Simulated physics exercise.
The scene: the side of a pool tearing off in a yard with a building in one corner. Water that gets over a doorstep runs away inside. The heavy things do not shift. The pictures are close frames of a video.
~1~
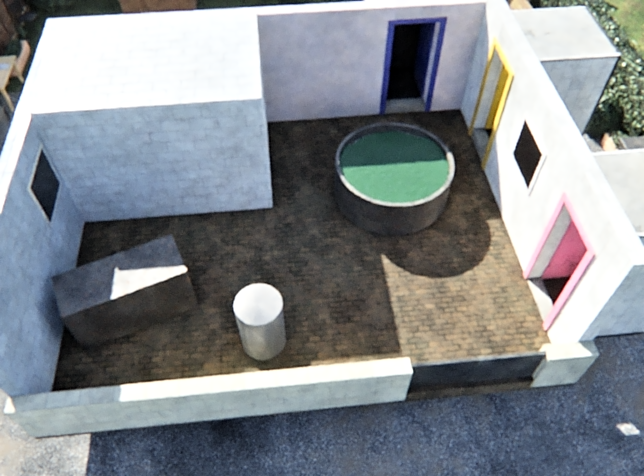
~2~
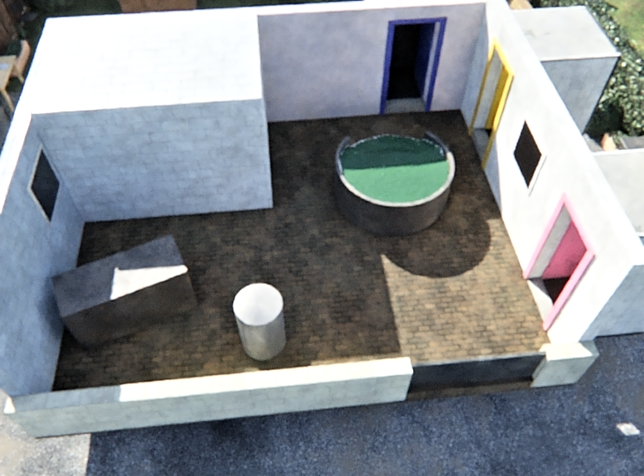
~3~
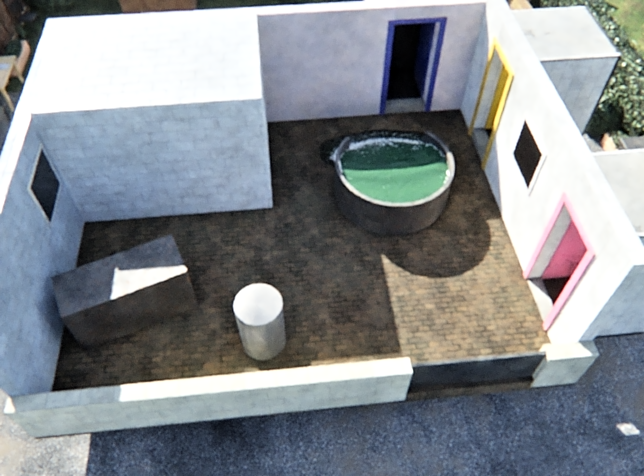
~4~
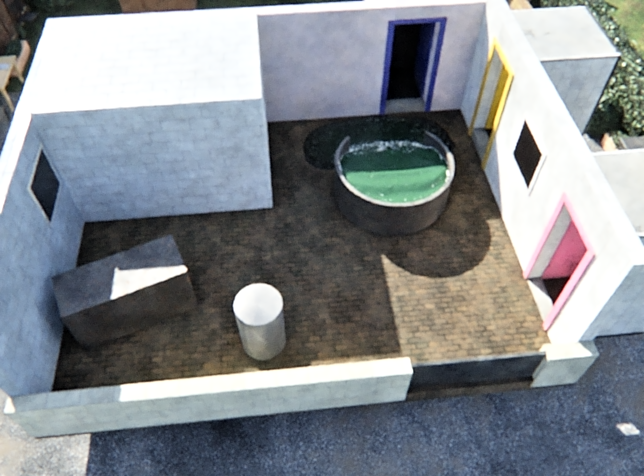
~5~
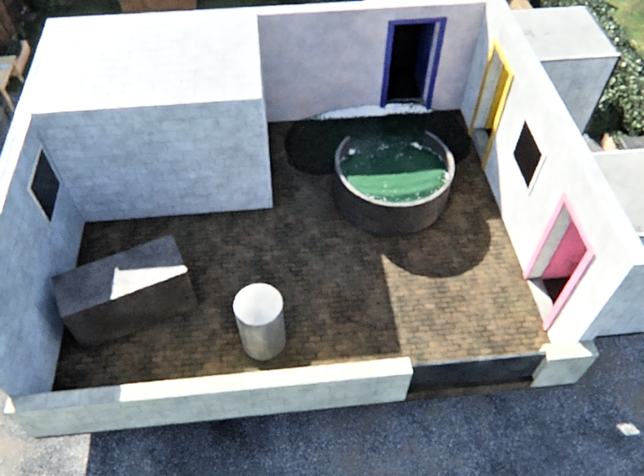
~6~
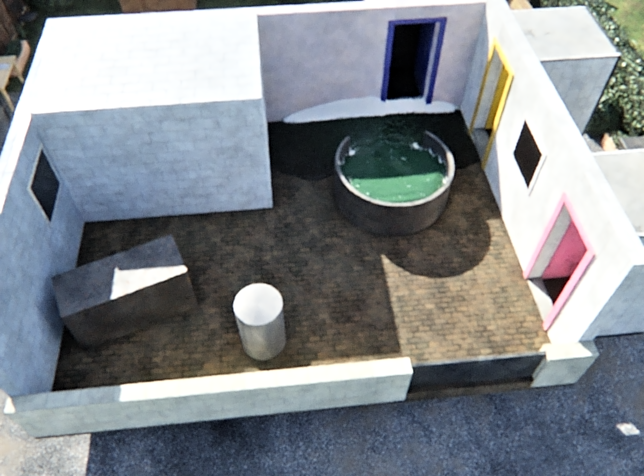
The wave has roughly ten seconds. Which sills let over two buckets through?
The blue door floods; the yellow door holds within the limit; the pink door floods.
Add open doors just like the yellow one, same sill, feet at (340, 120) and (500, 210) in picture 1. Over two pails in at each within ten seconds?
One after the other: Lets more in, keeps below it.
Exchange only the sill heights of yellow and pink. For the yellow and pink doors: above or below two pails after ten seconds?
The yellow one passes that mark, the pink one is under.
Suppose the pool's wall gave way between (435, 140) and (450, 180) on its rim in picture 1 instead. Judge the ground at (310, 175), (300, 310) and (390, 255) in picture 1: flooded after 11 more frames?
As listed: No water, dry, clear.
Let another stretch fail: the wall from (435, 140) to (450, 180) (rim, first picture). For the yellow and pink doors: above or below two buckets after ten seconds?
My reading: The yellow one lets more in, the pink one is over.
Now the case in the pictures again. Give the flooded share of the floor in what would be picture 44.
Close to 75 %.
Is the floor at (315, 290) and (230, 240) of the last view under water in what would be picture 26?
One after the other: Awash, not flooded.
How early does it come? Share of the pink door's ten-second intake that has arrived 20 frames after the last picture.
Near 0 in a hundred.
A moment on, water covers 15 % of the floor; the blue door over two buckets in, the yellow door wet at the sill, nothing in, the pink door not reached.
Next, water covers 25 % of the floor; the blue door far over two buckets in, the yellow door wet at the sill, nothing in, the pink door not reached.
Then, water covers 60 % of the floor; the blue door far over two buckets in, the yellow door wet at the sill, nothing in, the pink door wet at the sill, nothing in.
Later, water covers 75 % of the floor; the blue door far over two buckets in, the yellow door wet at the sill, nothing in, the pink door under two buckets in.
In the end, water covers 90 % of the floor; the blue door far over two buckets in, the yellow door wet at the sill, nothing in, the pink door over two buckets in.
